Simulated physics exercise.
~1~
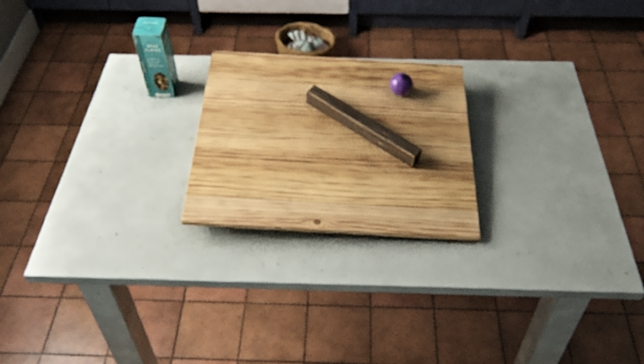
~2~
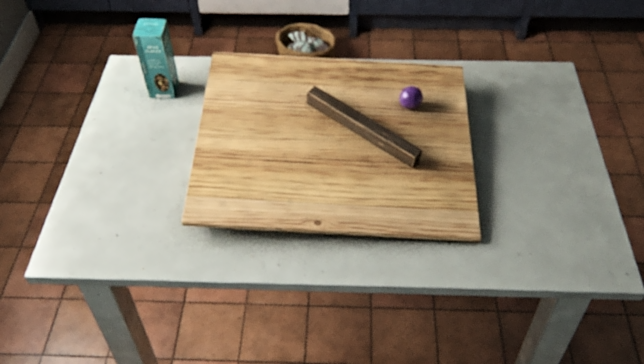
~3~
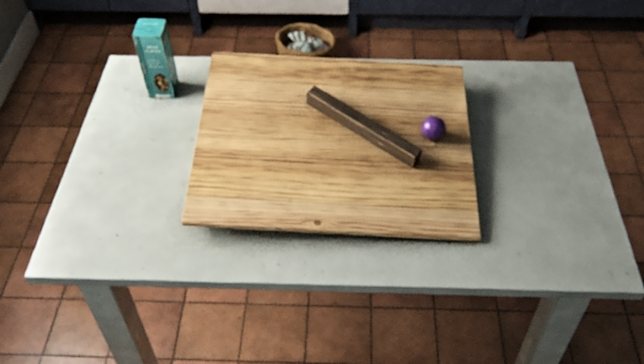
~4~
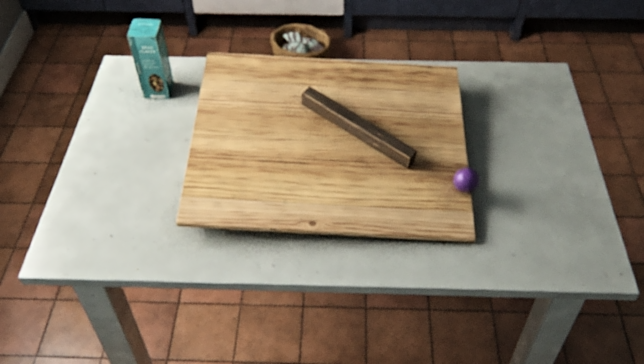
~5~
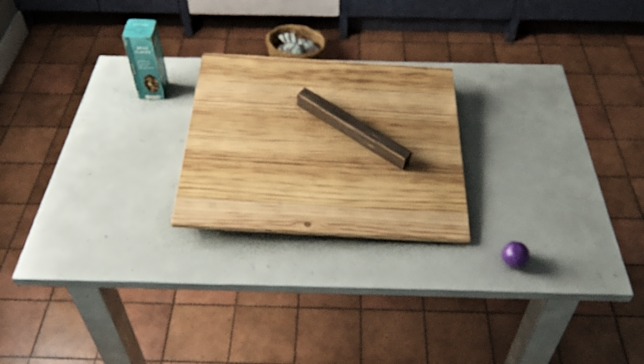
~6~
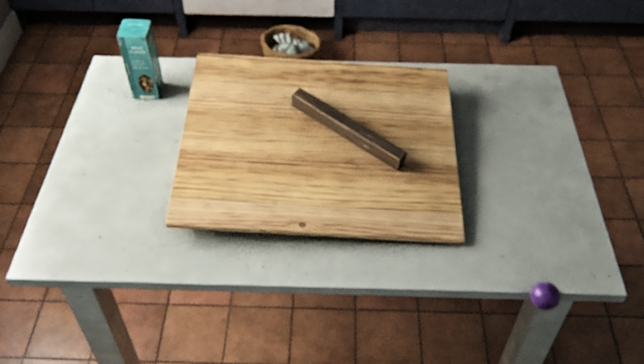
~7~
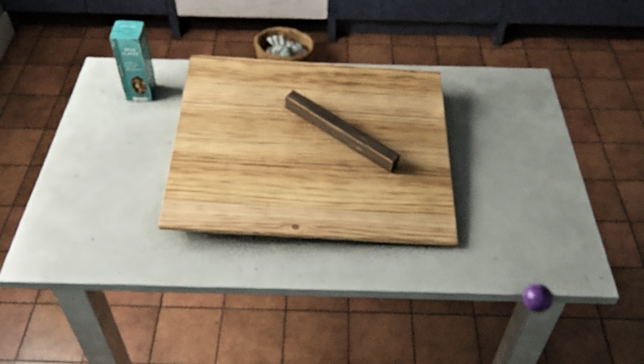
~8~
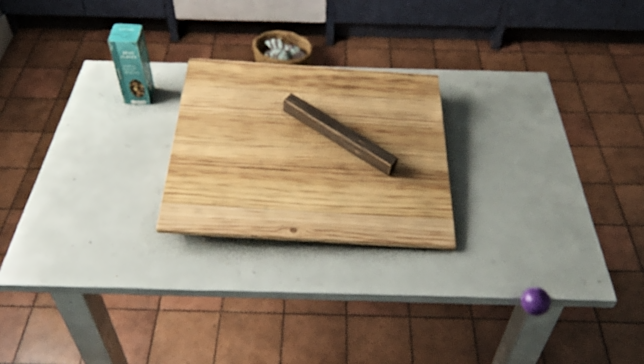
The video shows a tilted wooden board on a pale table, with a dark bar on top and a turquoise carton nearby. A small round purple object rolls right and towards the viewer, drops off the board's right edge, crosses the table and ends at its front right corner.
